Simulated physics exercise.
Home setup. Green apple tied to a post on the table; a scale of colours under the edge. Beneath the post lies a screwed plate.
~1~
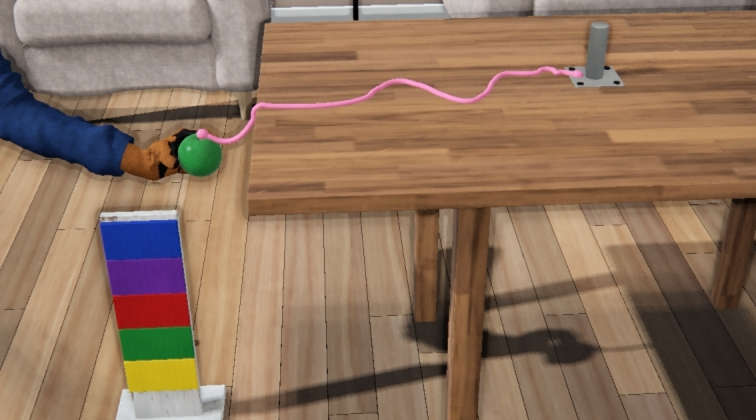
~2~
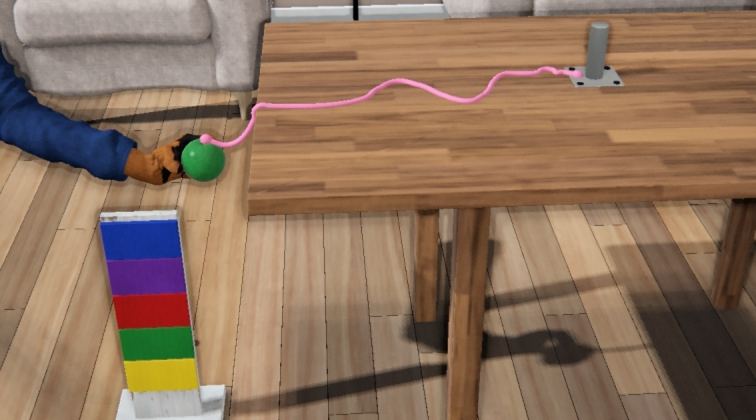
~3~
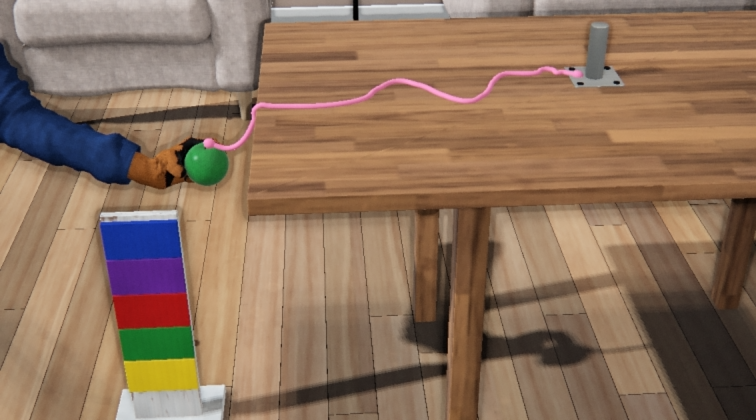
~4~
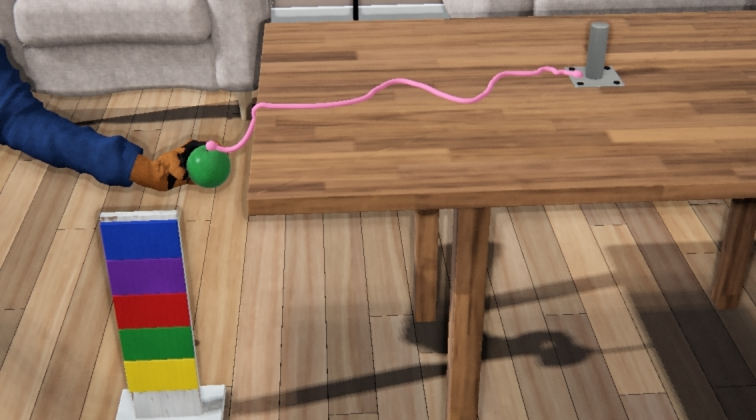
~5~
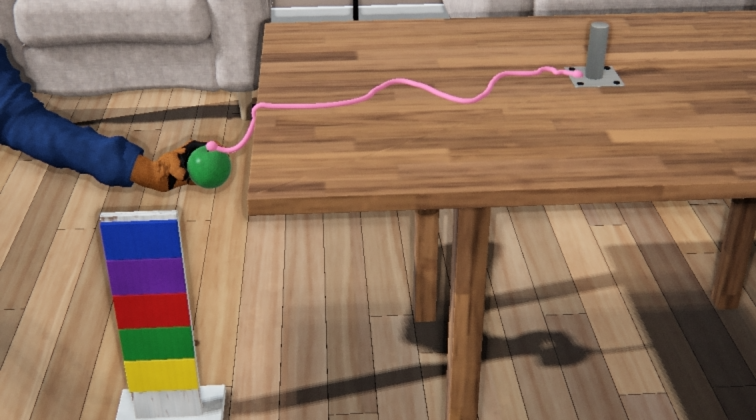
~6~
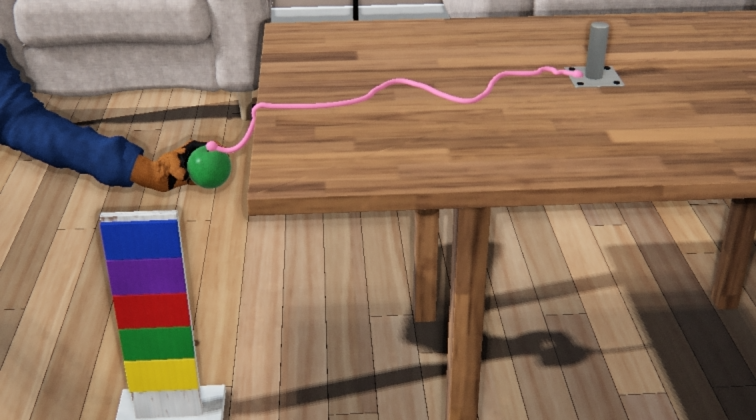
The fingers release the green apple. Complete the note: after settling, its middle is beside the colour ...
... Purple.
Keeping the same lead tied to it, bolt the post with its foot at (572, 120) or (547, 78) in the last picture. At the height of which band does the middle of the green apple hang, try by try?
Going case by case, it's red and then red.
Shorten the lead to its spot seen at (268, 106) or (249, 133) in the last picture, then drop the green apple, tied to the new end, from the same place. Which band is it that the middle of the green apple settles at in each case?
It would be higher than all five; blue.
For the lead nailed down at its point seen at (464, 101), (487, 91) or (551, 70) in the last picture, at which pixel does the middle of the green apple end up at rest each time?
Result per try (px, approx.): (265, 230); (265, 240); (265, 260).
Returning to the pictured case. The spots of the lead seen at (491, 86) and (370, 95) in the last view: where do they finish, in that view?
The first ends at (462, 86) and the second at (286, 100).
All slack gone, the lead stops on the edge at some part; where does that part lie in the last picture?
Around (349, 103).
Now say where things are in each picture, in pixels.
In the first picture, green apple (200, 155); blue (141, 242); purple (146, 278); red (152, 312); green (157, 345); yellow (162, 376).
In the second picture, green apple (203, 160); lead through (541, 70) (490, 89) (426, 88) (362, 100) (276, 107).
In the third picture, green apple (206, 164).
In the fourth picture, green apple (209, 167); lead through (541, 70) (490, 89) (426, 88) (362, 100) (276, 107).
In the fifth picture, green apple (210, 167).
In the sixth picture, green apple (210, 167); lead through (541, 70) (490, 89) (426, 88) (362, 100) (276, 107).
Soon after, apple near (246, 259); level with purple.
Then, apple near (277, 265); level with purple.
At rest, apple near (266, 269); level with purple. At purple.
